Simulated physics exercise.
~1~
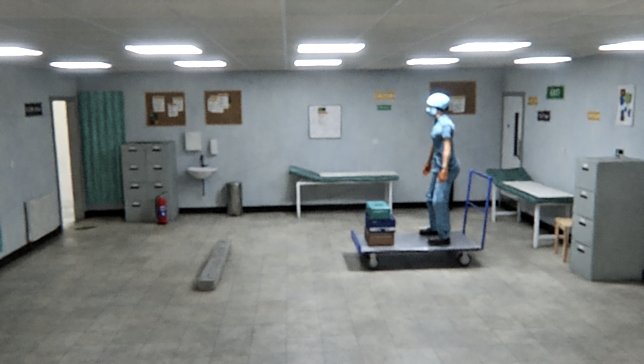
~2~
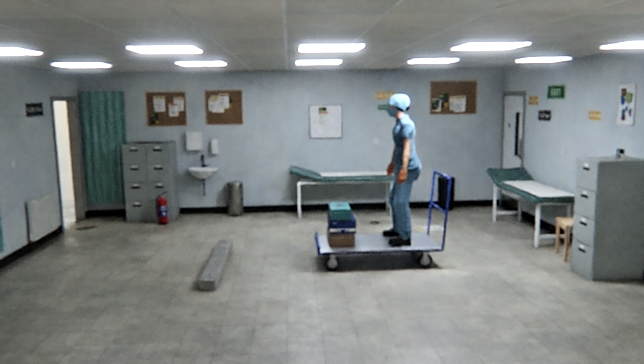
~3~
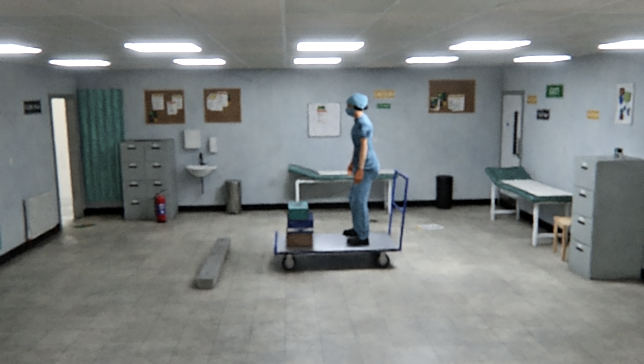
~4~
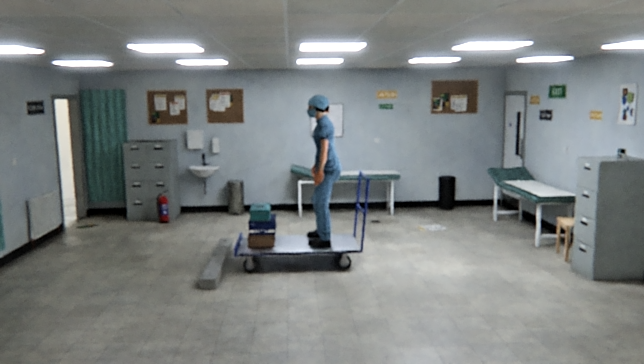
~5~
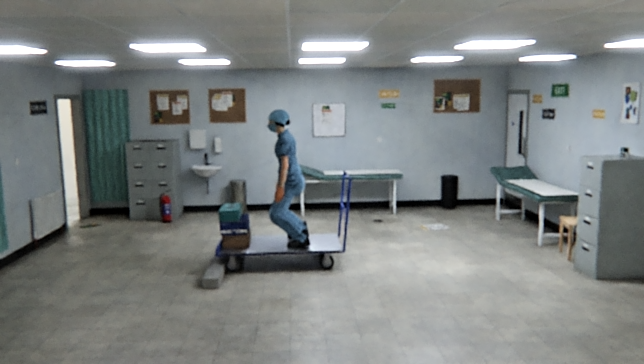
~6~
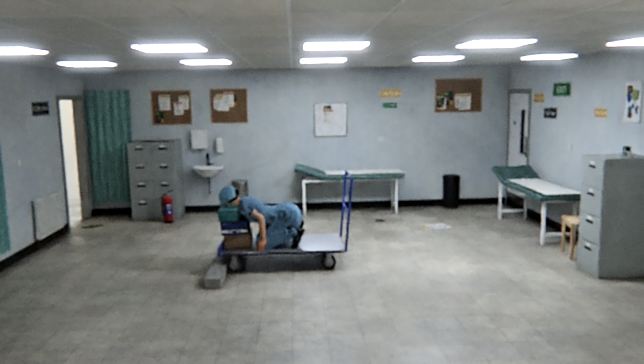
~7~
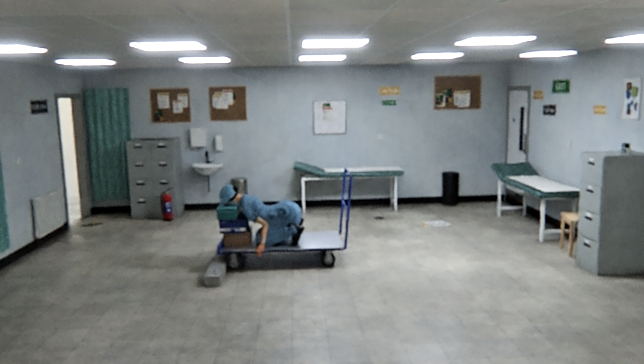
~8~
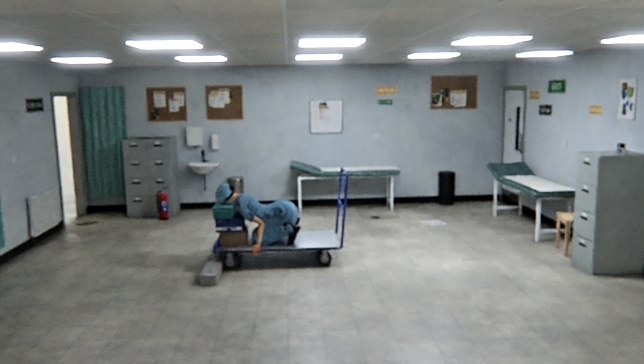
A loaded trolley carrying a standing figure in blue scrubs rolled left across a clinic-like room until it stopped against a kerb, and the figure pitched forward, ending slumped over the stacked boxes, which stayed on the deck, with one arm hanging down.
